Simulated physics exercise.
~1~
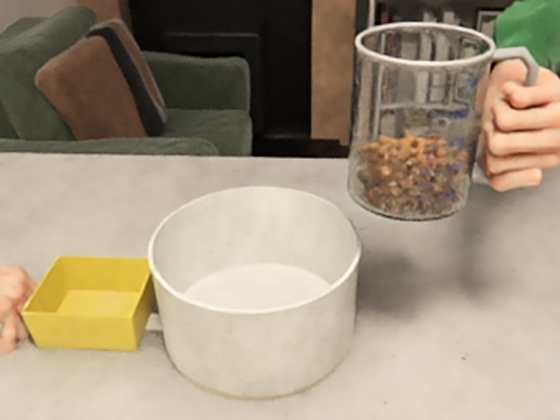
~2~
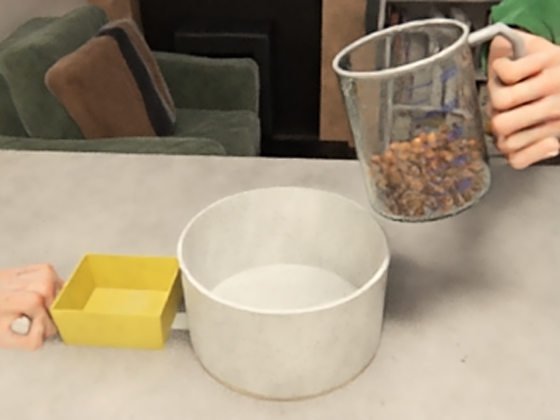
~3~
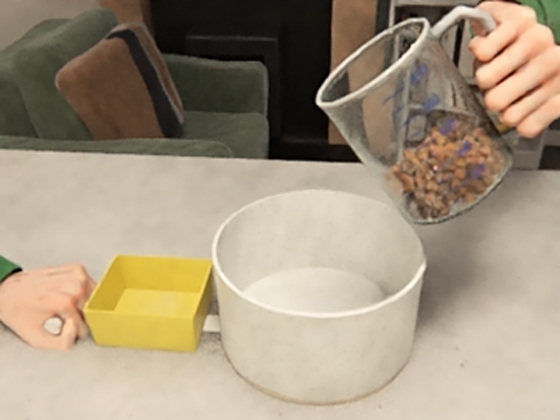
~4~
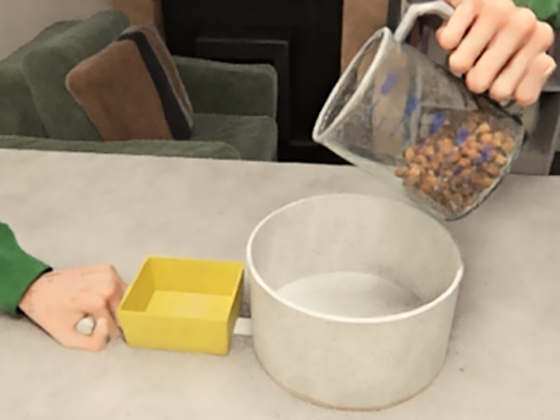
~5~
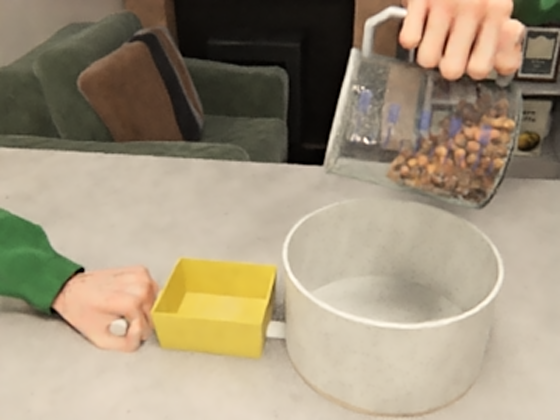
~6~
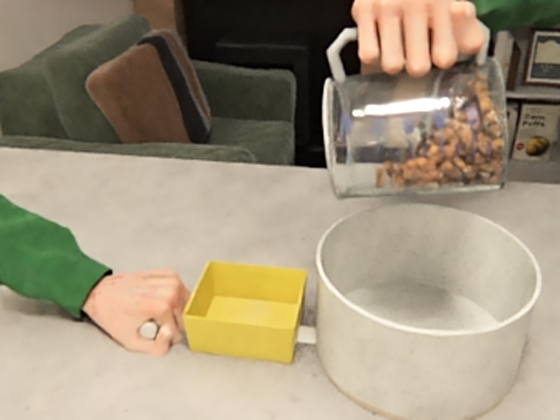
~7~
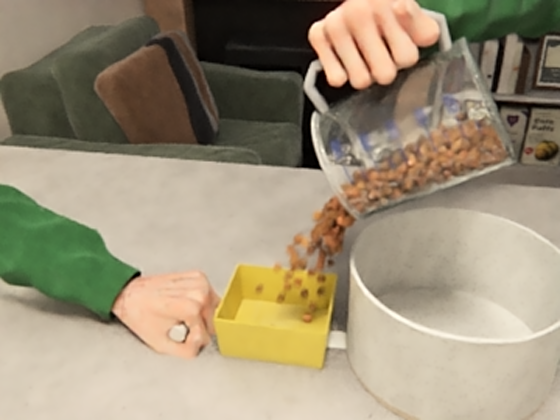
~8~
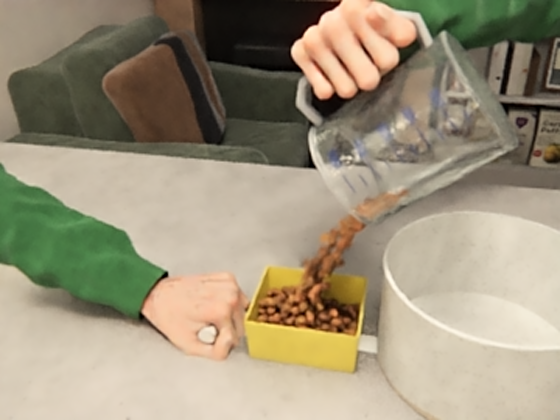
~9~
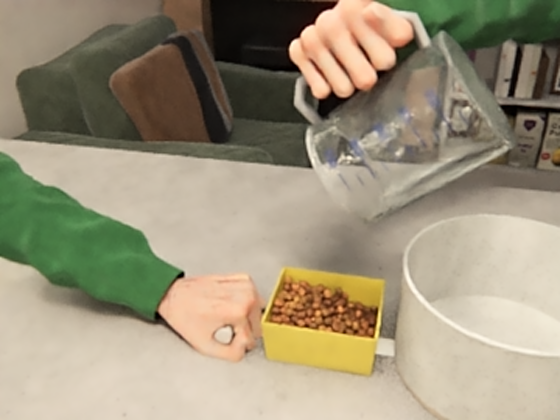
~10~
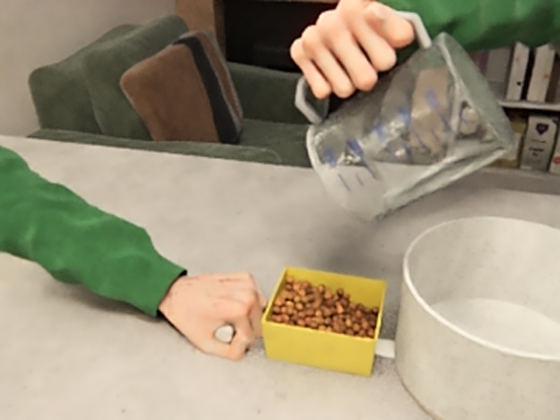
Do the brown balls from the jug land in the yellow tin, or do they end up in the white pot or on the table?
The brown balls land in the yellow tin. The white pot stays empty and none lie on the table.
